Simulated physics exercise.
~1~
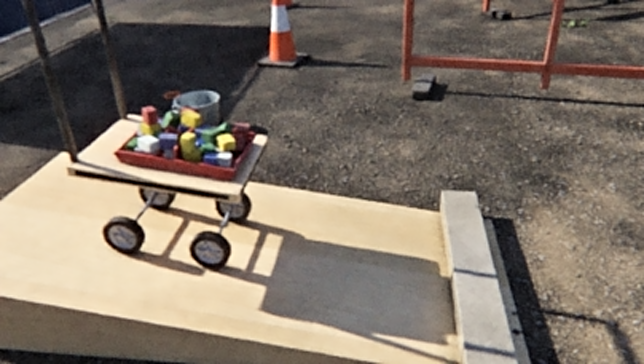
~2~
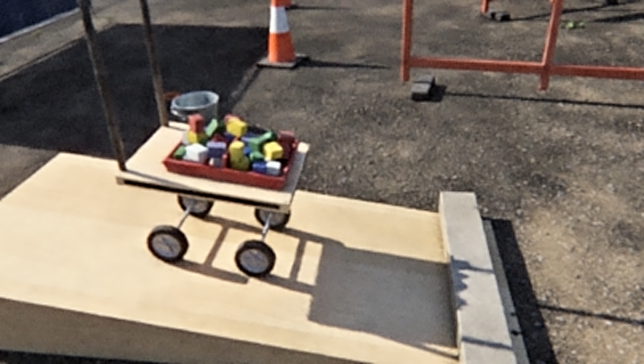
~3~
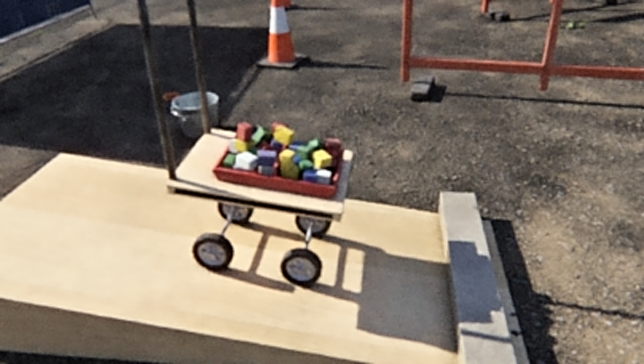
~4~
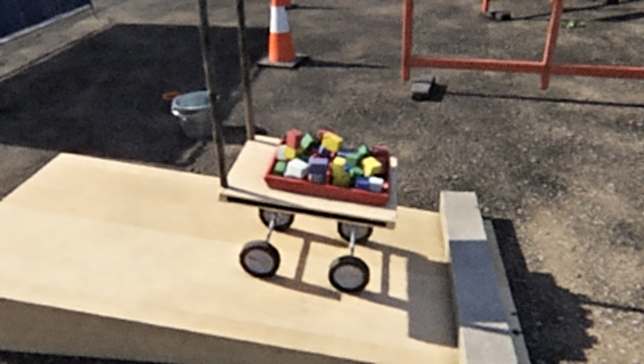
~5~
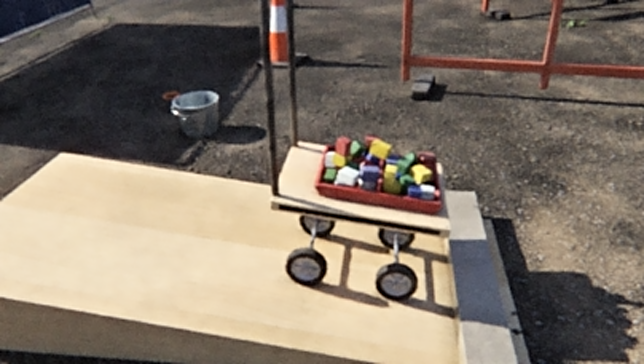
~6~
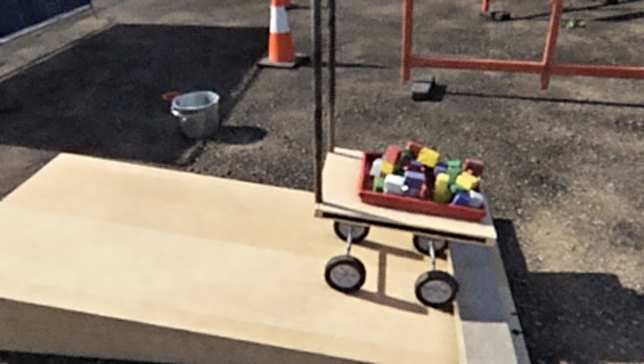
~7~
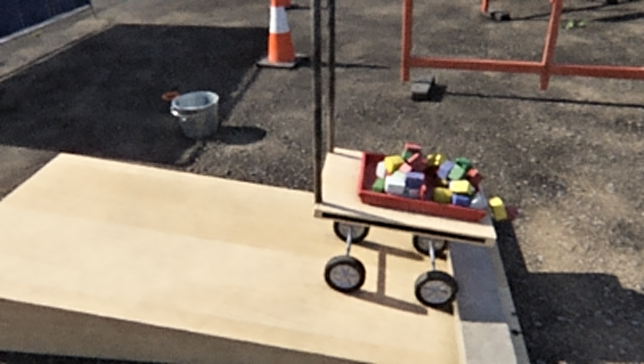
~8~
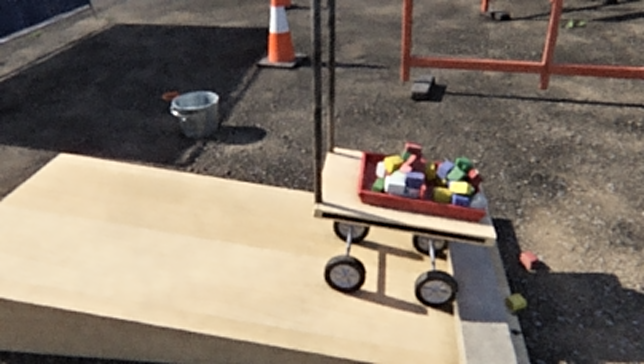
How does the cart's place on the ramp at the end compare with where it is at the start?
At the start the cart is toward the left, partway up the ramp. By the end it is well to the right, standing at the foot of the ramp against the grey kerb.
